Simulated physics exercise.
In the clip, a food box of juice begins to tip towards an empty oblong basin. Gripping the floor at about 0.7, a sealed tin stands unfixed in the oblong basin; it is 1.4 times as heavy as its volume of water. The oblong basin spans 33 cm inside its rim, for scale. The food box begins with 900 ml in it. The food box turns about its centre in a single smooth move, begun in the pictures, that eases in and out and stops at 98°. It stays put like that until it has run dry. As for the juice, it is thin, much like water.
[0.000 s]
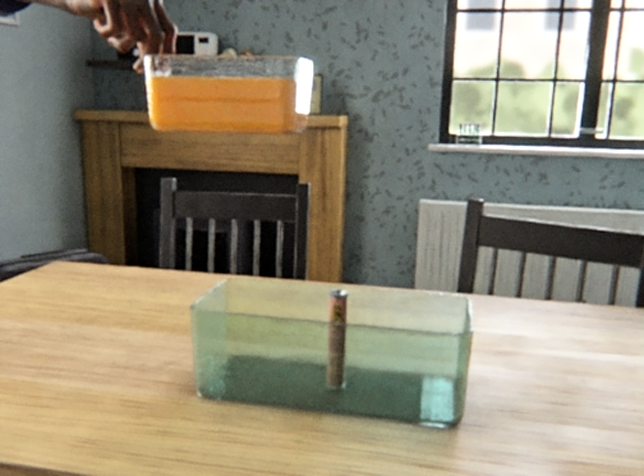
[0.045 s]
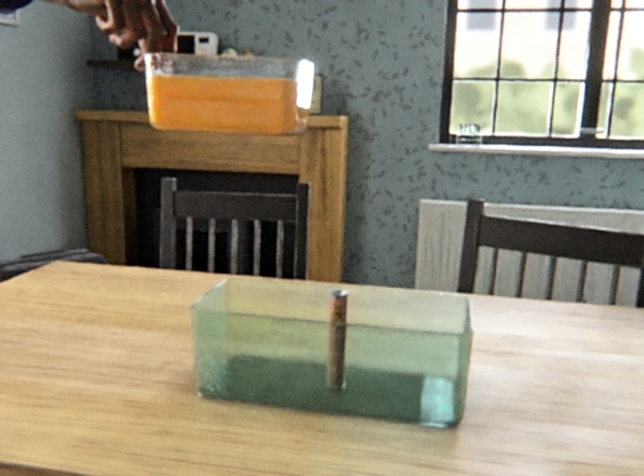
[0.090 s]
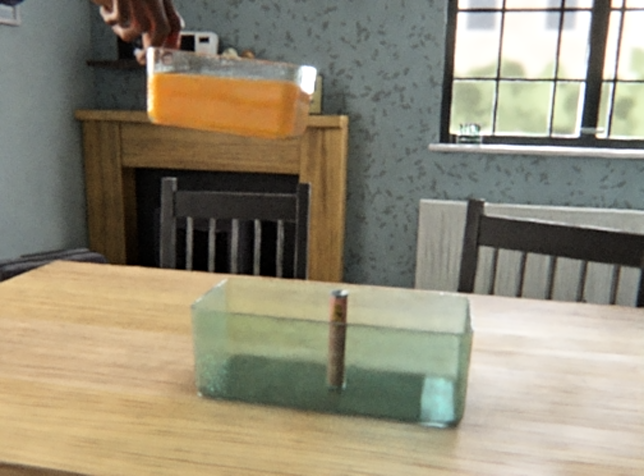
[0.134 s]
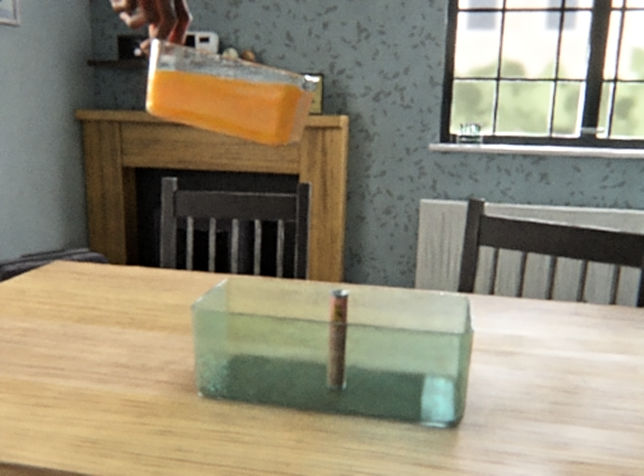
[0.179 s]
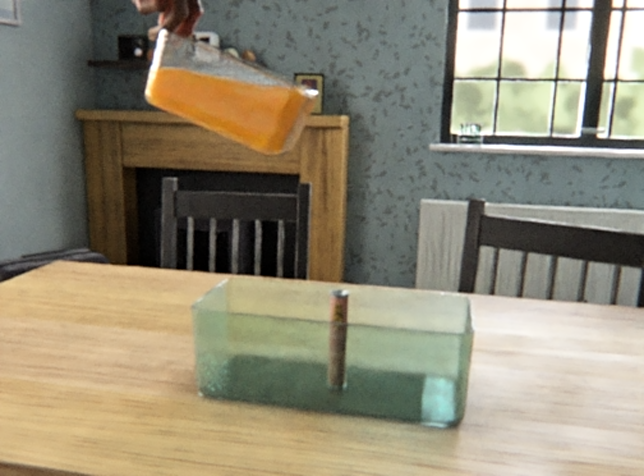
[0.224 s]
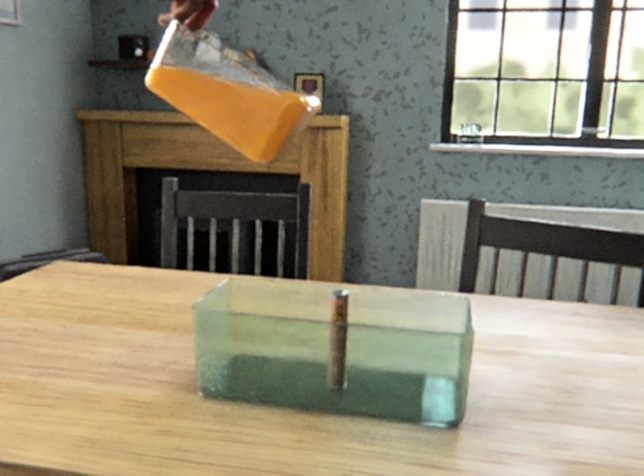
A hand tilting a clear food box of orange juice steadily down to the right above an oblong basin on a wooden table.
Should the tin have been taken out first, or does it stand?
It does not capsize.
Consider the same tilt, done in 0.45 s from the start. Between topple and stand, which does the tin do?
Result: Tin still standing.
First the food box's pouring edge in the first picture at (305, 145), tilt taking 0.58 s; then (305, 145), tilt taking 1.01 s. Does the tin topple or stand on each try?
The tin overturns the first time and stays vertical the second time.
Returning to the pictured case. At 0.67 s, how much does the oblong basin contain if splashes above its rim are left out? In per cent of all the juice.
Around 74 per cent of the whole.
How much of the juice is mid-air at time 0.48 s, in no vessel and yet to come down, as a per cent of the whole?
Around 70 in a hundred.
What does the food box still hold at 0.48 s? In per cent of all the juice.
Still held: Roughly 22 % of the total.
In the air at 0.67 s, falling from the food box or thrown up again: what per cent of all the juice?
Airborne share: Near 14 %.
By 0.48 s the tilt is 91° and 22 per cent is still to pour; the tin stands where it began.
By 0.67 s the tilt is 98° and 4 per cent is still to pour; the tin stands where it began.
By 0.87 s the tilt is 98° and 1 per cent is still to pour; the tin stands where it began.
By 1.08 s the tilt is 98° and 0 per cent is still to pour; the tin stands where it began.
At rest the tin stands where it began.
